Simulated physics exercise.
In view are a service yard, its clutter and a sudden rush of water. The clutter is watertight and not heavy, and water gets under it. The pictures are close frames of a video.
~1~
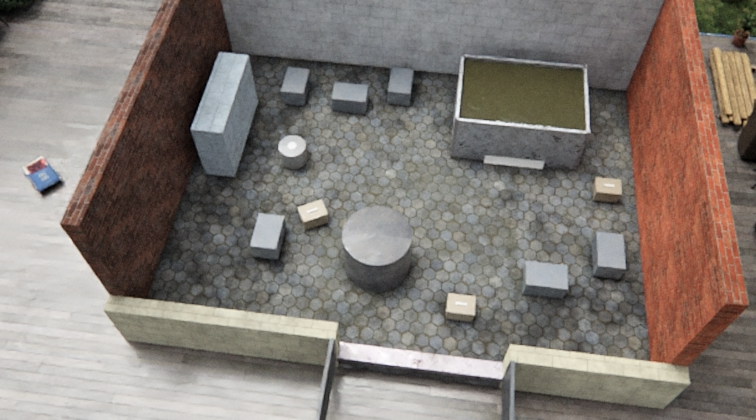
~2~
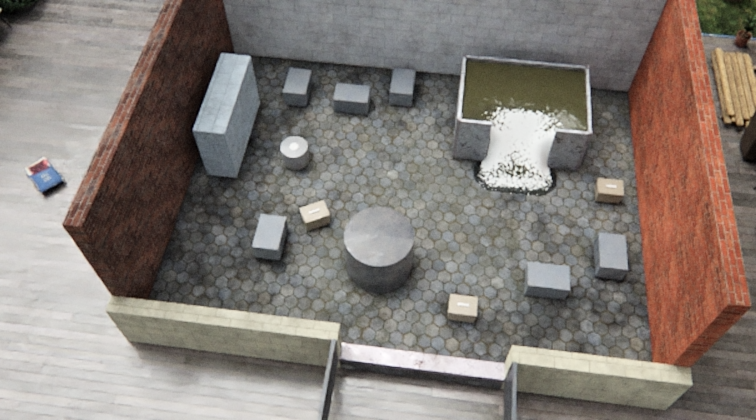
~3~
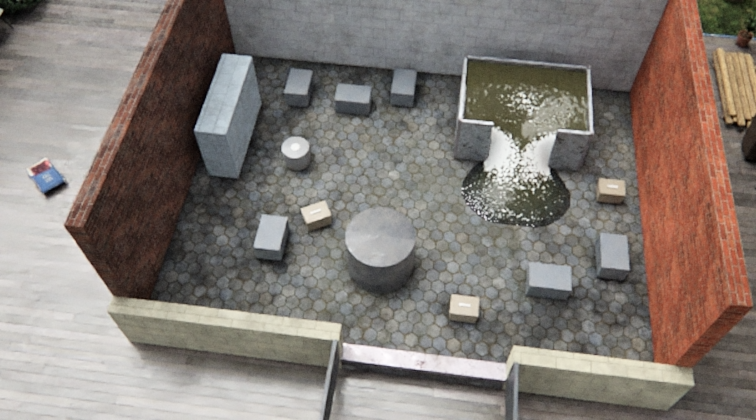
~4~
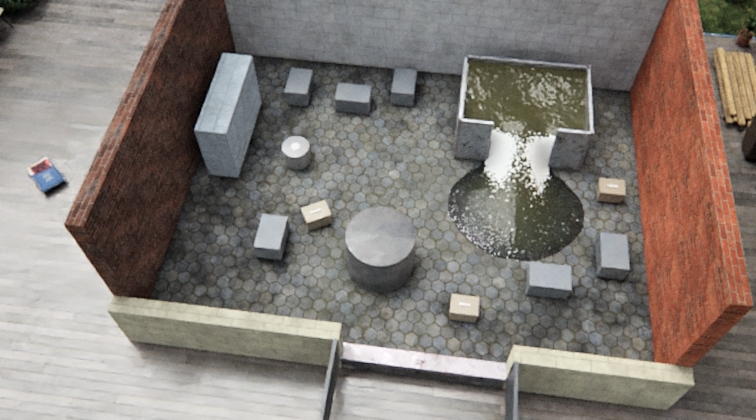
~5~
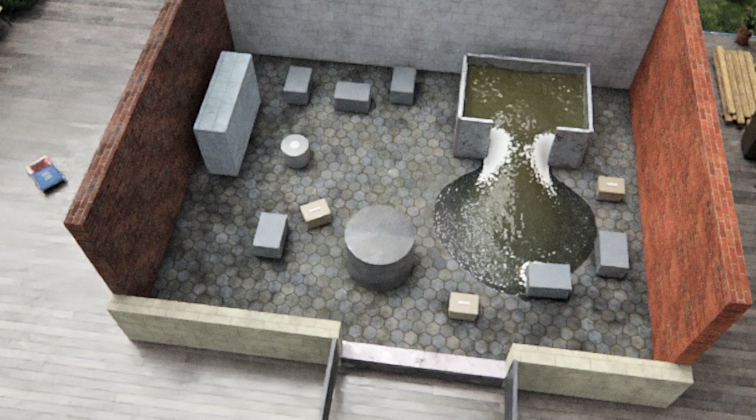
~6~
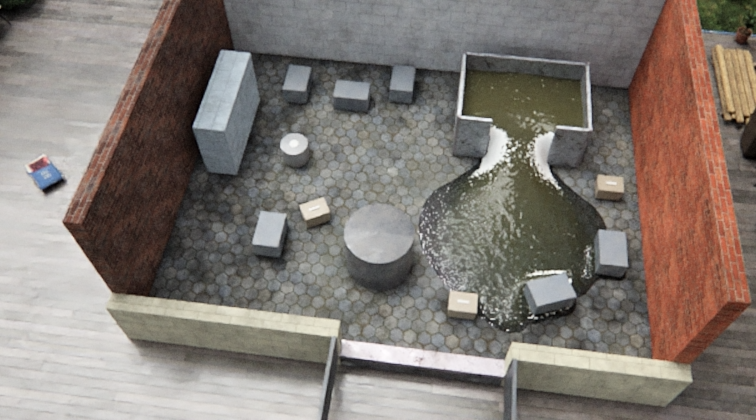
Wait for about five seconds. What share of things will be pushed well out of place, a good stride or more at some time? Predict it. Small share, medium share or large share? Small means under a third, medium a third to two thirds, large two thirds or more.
A small share.
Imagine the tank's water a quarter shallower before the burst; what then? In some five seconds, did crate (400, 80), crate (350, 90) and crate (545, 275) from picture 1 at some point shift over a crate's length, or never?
Well, in sequence: Not carried that far, not carried that far, carried that far.
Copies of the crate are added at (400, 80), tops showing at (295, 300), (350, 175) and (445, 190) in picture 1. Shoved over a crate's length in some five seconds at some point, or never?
In sequence: Hardly budges; hardly budges; knocked well away.
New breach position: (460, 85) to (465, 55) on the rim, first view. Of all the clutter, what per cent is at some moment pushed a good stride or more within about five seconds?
I'd put it around 50 percent.
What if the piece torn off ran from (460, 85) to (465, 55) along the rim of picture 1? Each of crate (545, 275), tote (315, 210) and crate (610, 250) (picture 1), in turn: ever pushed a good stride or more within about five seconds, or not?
Listed in turn, never travels that far, never travels that far, never travels that far.
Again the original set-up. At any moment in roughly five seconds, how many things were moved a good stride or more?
The count is 3.
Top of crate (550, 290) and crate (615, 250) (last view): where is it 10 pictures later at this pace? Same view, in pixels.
They end up at about pixels (621, 340) and (642, 283).
A moment on, 1 of 10 are well off their spots; 0 afloat.
Next, 3 of 10 are well off their spots; 2 afloat.
Later, 3 of 10 are well off their spots; 2 afloat.
In the end, 3 of 10 are well off their spots, and 3 have been at some point; 2 afloat.
